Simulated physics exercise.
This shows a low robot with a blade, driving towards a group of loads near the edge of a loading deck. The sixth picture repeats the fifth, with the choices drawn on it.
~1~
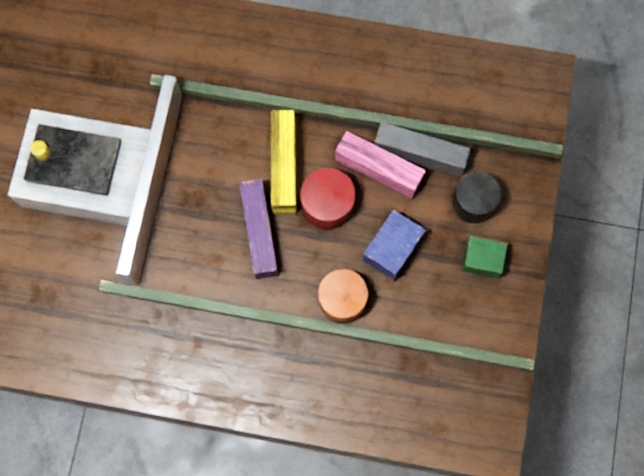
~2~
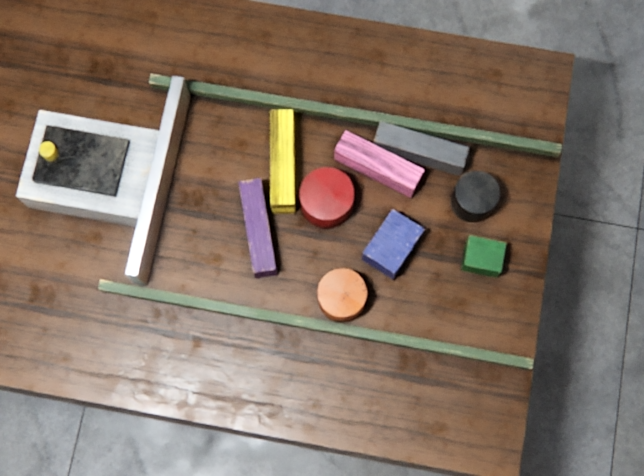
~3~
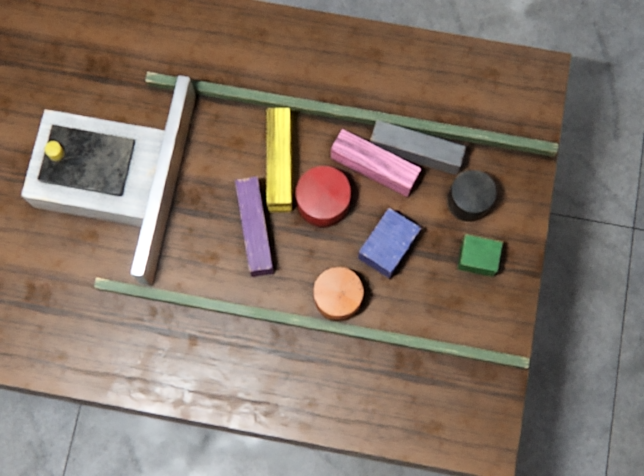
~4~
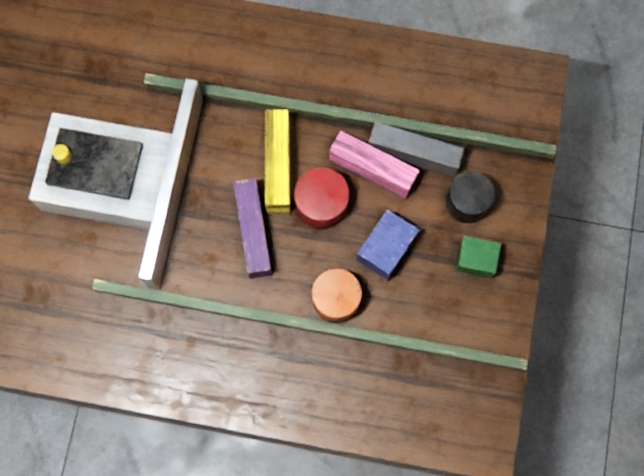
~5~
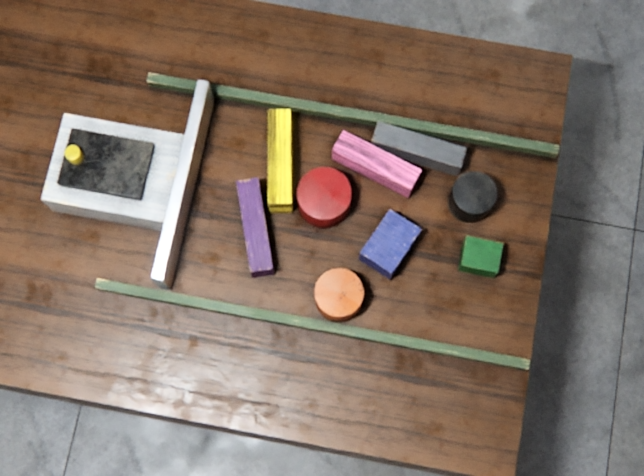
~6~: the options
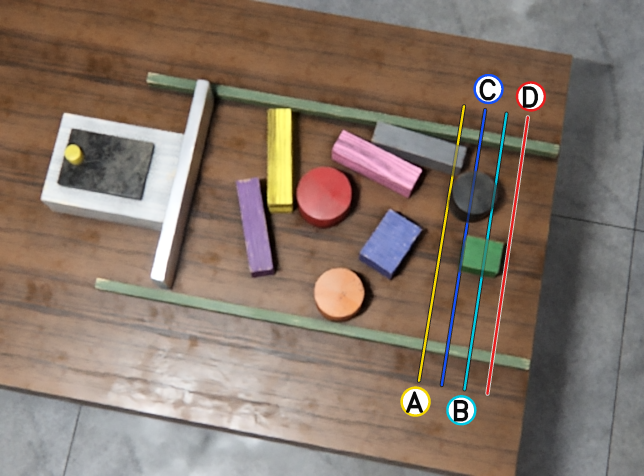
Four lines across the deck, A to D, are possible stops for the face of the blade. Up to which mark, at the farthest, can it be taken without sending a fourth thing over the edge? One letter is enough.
At C, and not beyond.
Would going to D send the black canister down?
Yes.
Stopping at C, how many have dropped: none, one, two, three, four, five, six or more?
Two.
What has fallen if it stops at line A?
It is the black canister.
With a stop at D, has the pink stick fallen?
By then, yes.
On the marked copy, A at (442, 239); B at (486, 247); C at (464, 243); D at (508, 251).
With C. Early on, robot (214, 183); yellow stick (324, 170); red canister (366, 198).
Further on, robot (316, 202); black canister (522, 214); pink stick (476, 173).
At the end, robot (396, 216); black canister over the edge; green crate over the edge; two fallen.
As for the rest, A is within the limit but short; B drops five; D drops seven.
